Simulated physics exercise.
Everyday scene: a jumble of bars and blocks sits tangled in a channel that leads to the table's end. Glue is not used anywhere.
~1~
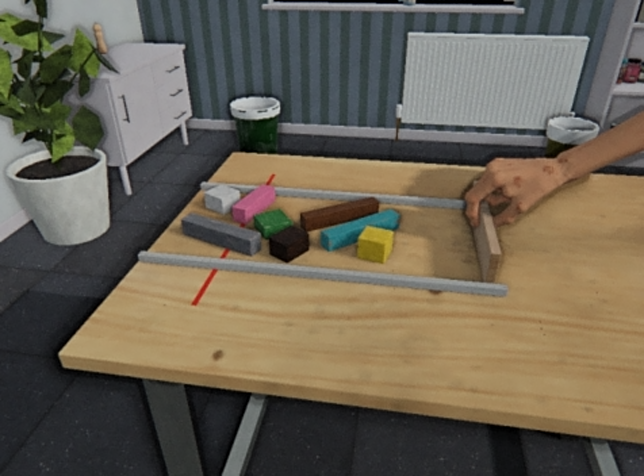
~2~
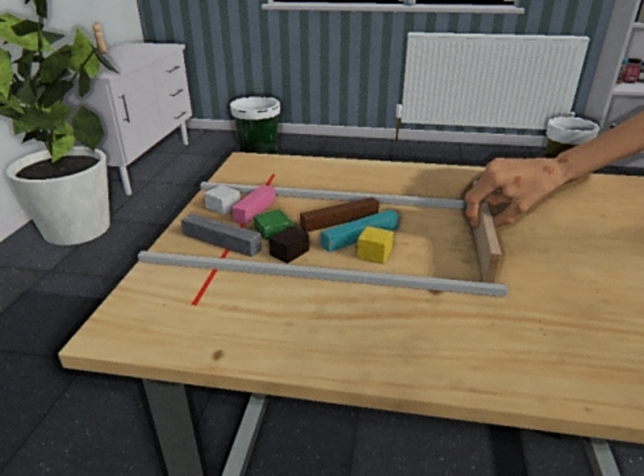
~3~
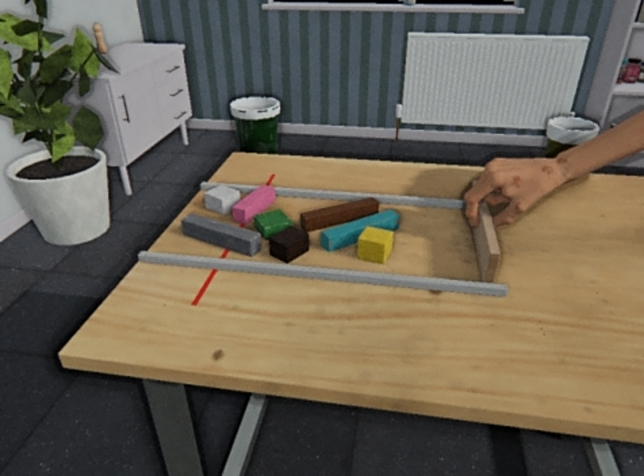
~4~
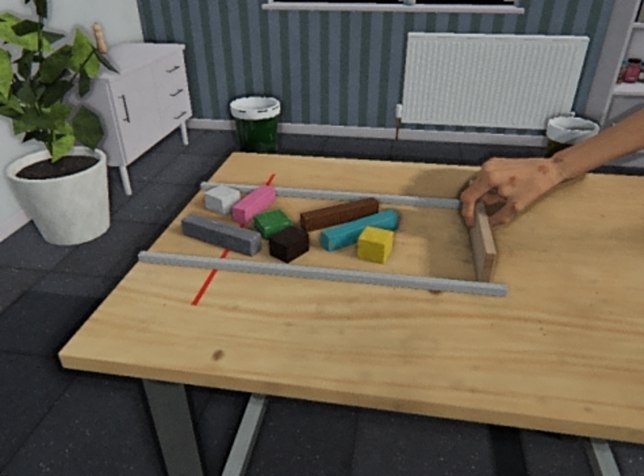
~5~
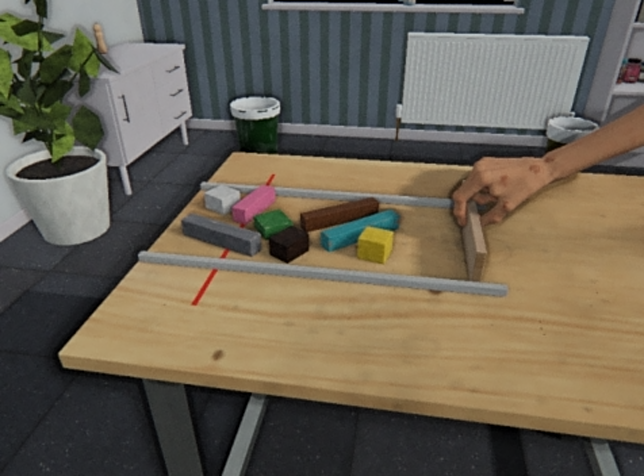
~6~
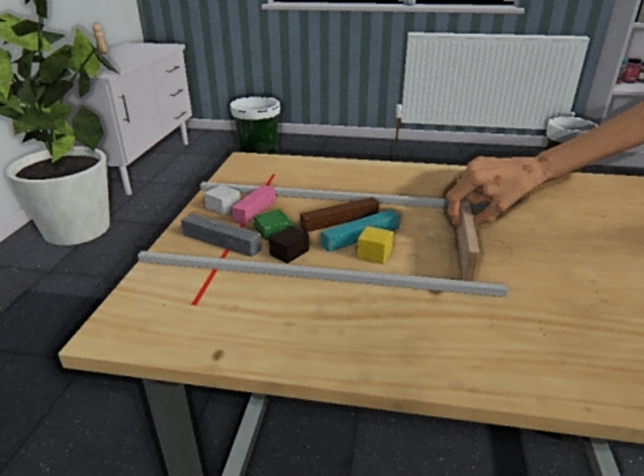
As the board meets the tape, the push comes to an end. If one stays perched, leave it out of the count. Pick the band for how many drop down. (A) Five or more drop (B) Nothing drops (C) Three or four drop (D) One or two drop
D.
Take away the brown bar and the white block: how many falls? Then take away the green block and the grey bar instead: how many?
Result: 0 in the first case, with 0 in the second.
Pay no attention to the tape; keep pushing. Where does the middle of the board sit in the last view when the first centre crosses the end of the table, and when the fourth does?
At (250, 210) for the first, at (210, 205) for the fourth.
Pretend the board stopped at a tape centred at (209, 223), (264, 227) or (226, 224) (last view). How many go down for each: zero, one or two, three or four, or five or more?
Falls: Either three or four; not one; 3 or 4.
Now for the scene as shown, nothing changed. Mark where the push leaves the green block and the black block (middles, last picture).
Look around (180, 222) for the first and around (185, 244) for the second.
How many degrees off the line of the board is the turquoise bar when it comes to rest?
Out of line by around 25°.
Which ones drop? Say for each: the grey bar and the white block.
Outcome for the grey bar: Down and off; outcome for the white block: Still in position.
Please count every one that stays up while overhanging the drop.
2 is the number.
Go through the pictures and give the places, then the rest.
In the first frame, white block (223, 199); grey bar (221, 234); pink bar (255, 204); board (483, 228); tape (242, 225).
In the second frame, grey bar (221, 234); black block (289, 244).
In the third frame, pink bar (255, 204); brown bar (340, 214).
In the fourth frame, white block (223, 200); board (478, 228).
In the fifth frame, grey bar (221, 234); yellow block (375, 245).
In the sixth frame, white block (223, 200); grey bar (221, 234); pink bar (255, 204); board (464, 227); tape (242, 225).
Early on, none off yet; white block at rest near (223, 200); grey bar at rest near (221, 234); pink bar at rest near (255, 204).
Finally, the number that fall off is one or two; lost, grey bar.
